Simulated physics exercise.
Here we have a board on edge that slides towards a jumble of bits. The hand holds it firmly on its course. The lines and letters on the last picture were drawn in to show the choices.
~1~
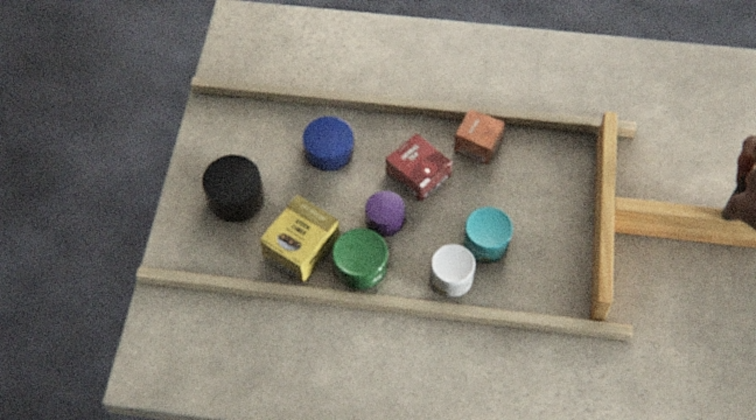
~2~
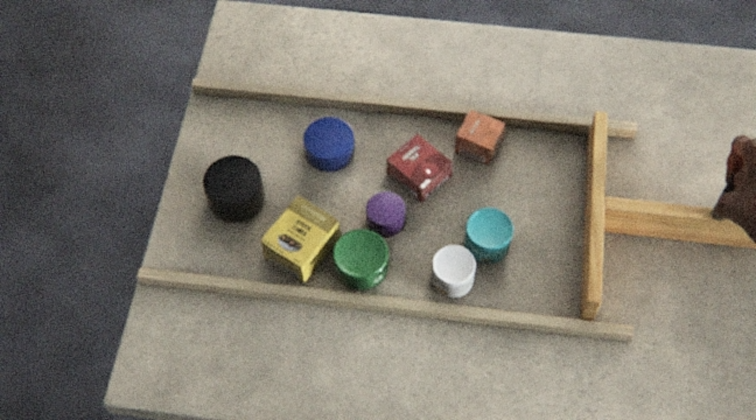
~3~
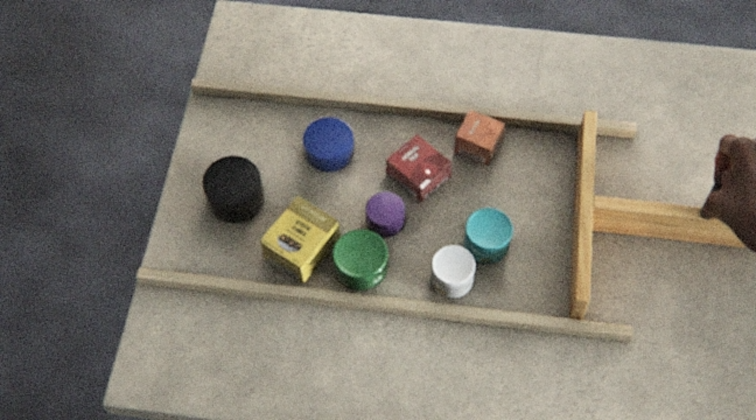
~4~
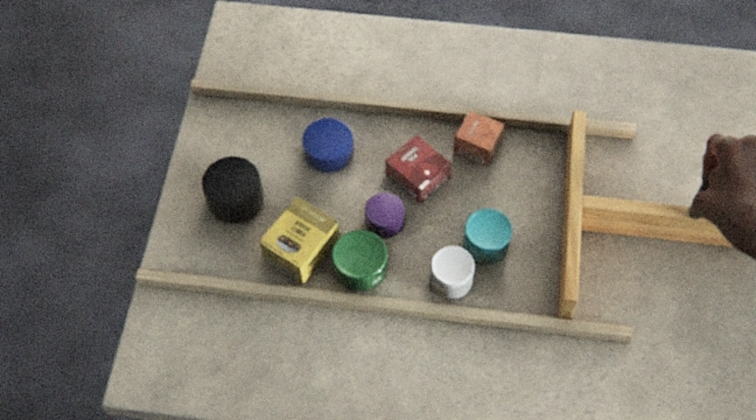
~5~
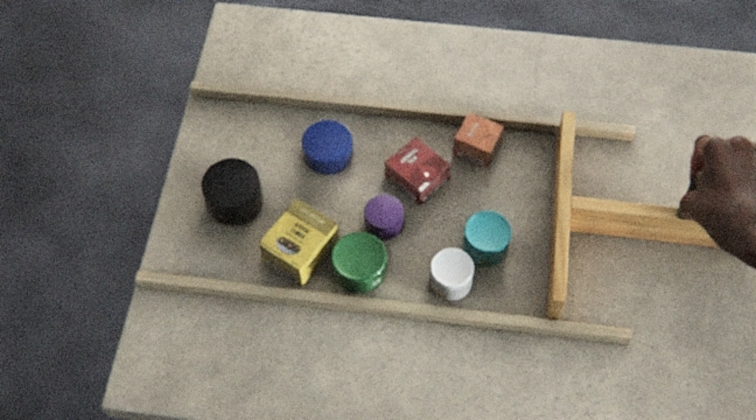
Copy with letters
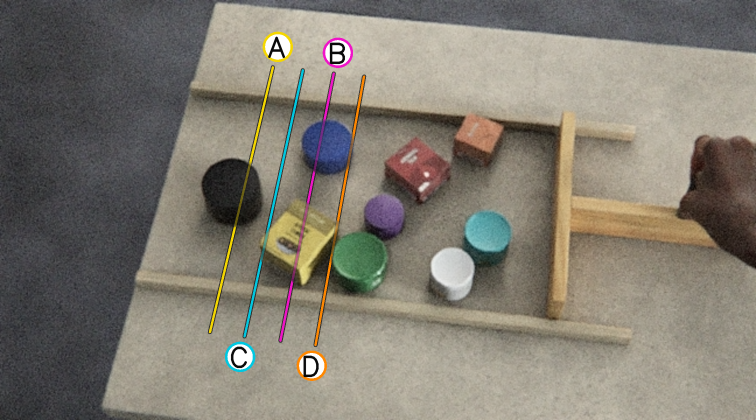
A pale, speckled tabletop above a dark grey floor is seen from overhead at a slight tilt, in a view that stays practically still. Between two wooden rails lie a black pot at left, blue pot, yellow packet, green tub, purple tin, red packet, orange packet, white pot and turquoise tub. From the right, a hand pushes a handled wooden board slowly leftward, narrowing the gap to the unmoving objects.
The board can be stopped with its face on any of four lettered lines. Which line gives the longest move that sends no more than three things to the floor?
At A, and not beyond.
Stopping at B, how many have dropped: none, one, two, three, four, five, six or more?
In all, none.
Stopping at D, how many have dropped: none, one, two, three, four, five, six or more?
The count is none.
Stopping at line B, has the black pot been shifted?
Yes.
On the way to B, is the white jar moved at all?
Yes.
On the copy, A at (244, 190); B at (309, 197); C at (276, 193); D at (342, 201).
On A. First, board (447, 188); orange packet (427, 135); white jar (409, 270).
Then, board (330, 176); black pot (211, 169); yellow packet (222, 214).
Finally, board (244, 166); black pot (169, 150); yellow packet (162, 198); none fallen.
By contrast, B is within the limit but short; C is within the limit but short; D is within the limit but short.
